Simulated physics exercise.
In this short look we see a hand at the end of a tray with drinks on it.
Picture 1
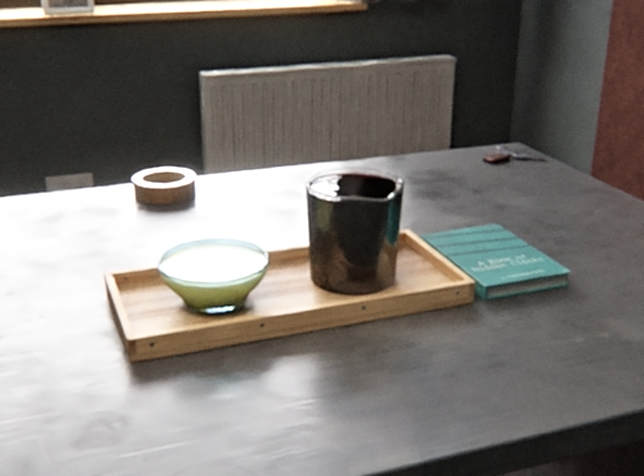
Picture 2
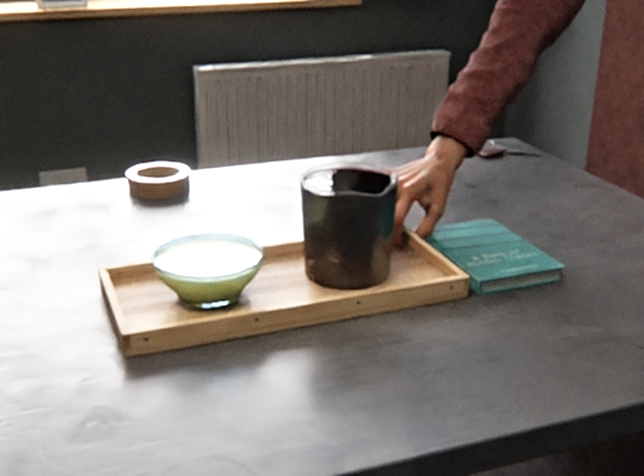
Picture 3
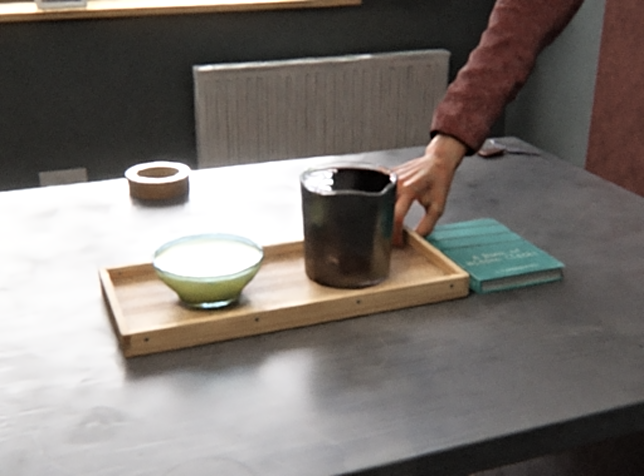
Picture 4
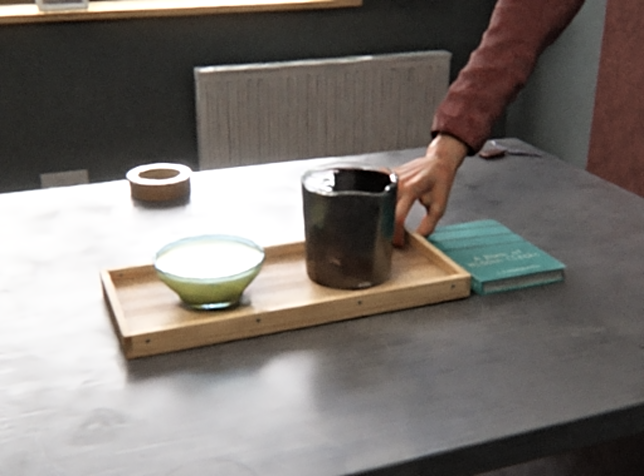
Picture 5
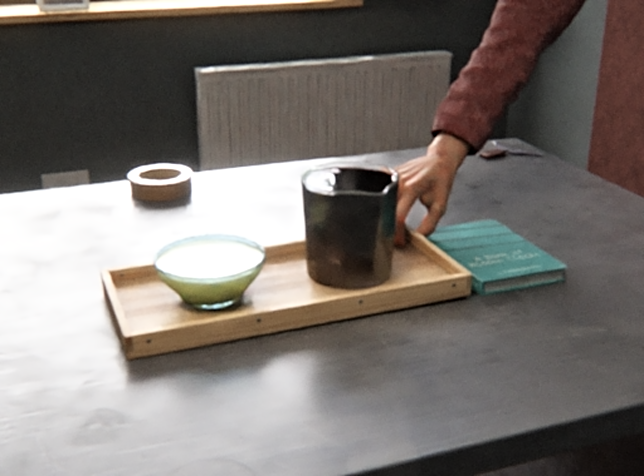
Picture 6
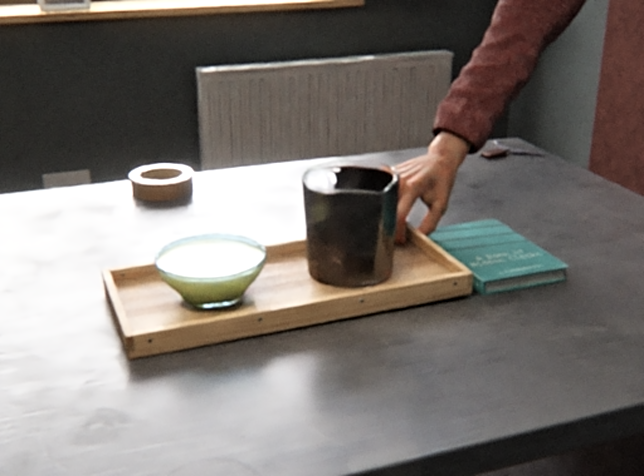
A hand in a dark red sleeve reaches in from the upper right, takes the right end of a pale wooden tray and barely lifts it, while the camera stays almost still. On the tray sit a green bowl at left and a dark jug at right, with a teal book beside it. The grey table, seen from slightly above, stands before a white radiator.
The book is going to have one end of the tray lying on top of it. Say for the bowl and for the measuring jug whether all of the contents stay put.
Outcome: On the left the bowl: Watch it keep its liquid. On the right the measuring jug: Watch it keep its liquid.
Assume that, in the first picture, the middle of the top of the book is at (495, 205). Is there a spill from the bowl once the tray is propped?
Simply put, it splashes out.
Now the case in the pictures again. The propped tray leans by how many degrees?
3°, more or less.
Shortly, the tray slopes by about 2°; bowl, none is lost; measuring jug, none is lost.
Then, the tray slopes by about 4°; bowl, none is lost; measuring jug, none is lost.
At the finish, the tray slopes by about 3°, resting on the book; bowl, none is lost; measuring jug, none is lost.
